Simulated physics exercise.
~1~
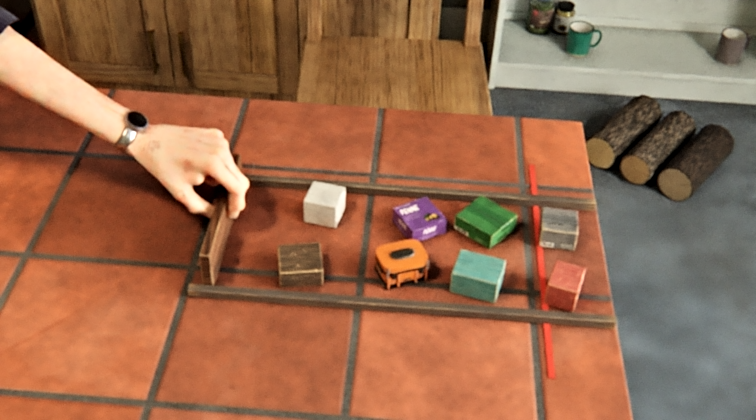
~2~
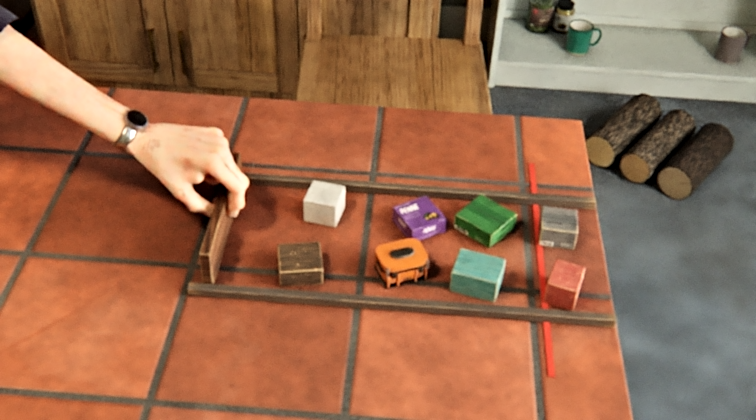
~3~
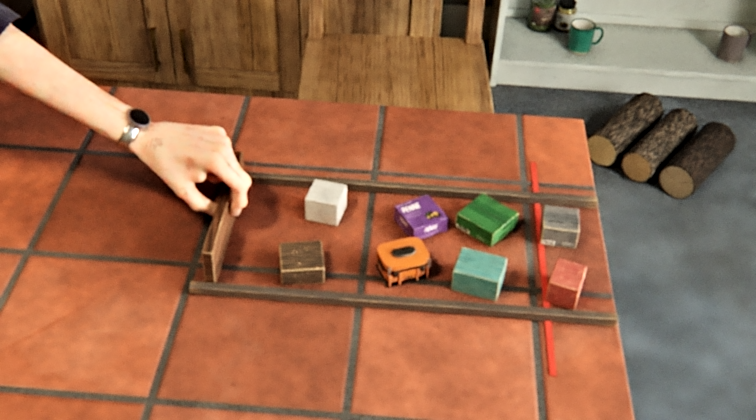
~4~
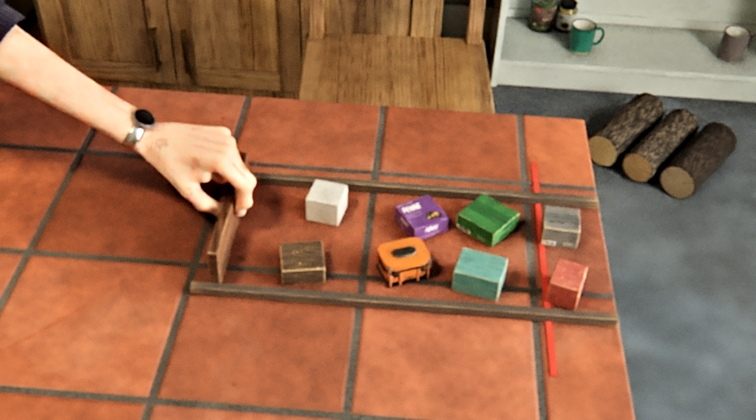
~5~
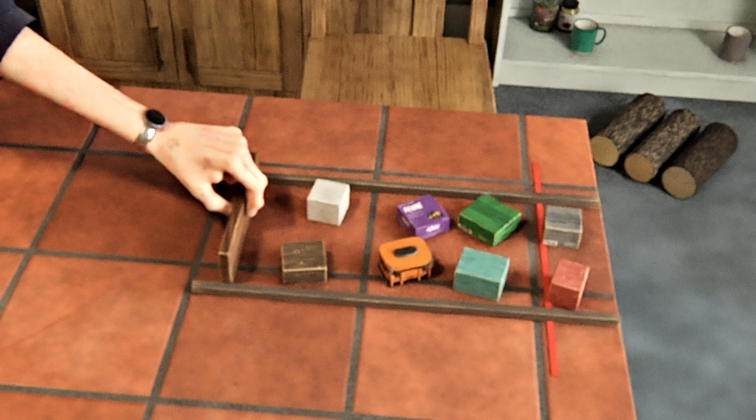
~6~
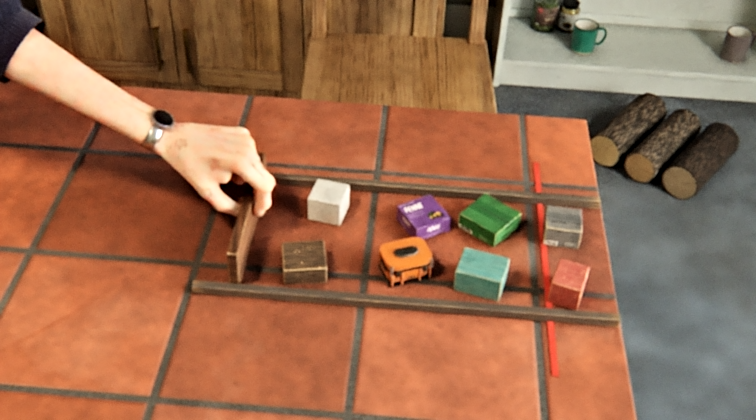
The video shows a hand wearing a watch holding a wooden board upright on a tiled table, sliding it slightly to the right between two strips, while the small coloured boxes and blocks near a red line stay practically still.
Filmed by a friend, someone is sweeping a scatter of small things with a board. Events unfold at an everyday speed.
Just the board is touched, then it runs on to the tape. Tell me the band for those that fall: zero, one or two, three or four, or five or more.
Three to four go over.
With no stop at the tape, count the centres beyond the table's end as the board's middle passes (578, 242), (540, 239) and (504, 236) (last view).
6; 4; 3.
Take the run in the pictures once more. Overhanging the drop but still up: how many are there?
The count is 2.
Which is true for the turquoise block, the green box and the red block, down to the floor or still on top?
Verdict: Turquoise block down; green box down; red block down.
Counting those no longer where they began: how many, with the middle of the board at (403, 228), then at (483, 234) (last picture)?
One spot: 6. Other spot: 8.
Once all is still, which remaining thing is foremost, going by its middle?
The orange case.
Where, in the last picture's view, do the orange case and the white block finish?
Final positions - orange case around (616, 284), white block around (560, 218).
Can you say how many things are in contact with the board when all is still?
2.
A little later, none off yet; grey box at rest near (562, 227); red block at rest near (568, 284); green box at rest near (490, 220).
Next, none off yet; grey box shifted about its own width near (587, 229); red block shifted about its own width near (600, 284); green box shifted about its own width near (546, 225).
When it is over, the number that fall off is three or four; down, turquoise block, green box, red block and grey box.
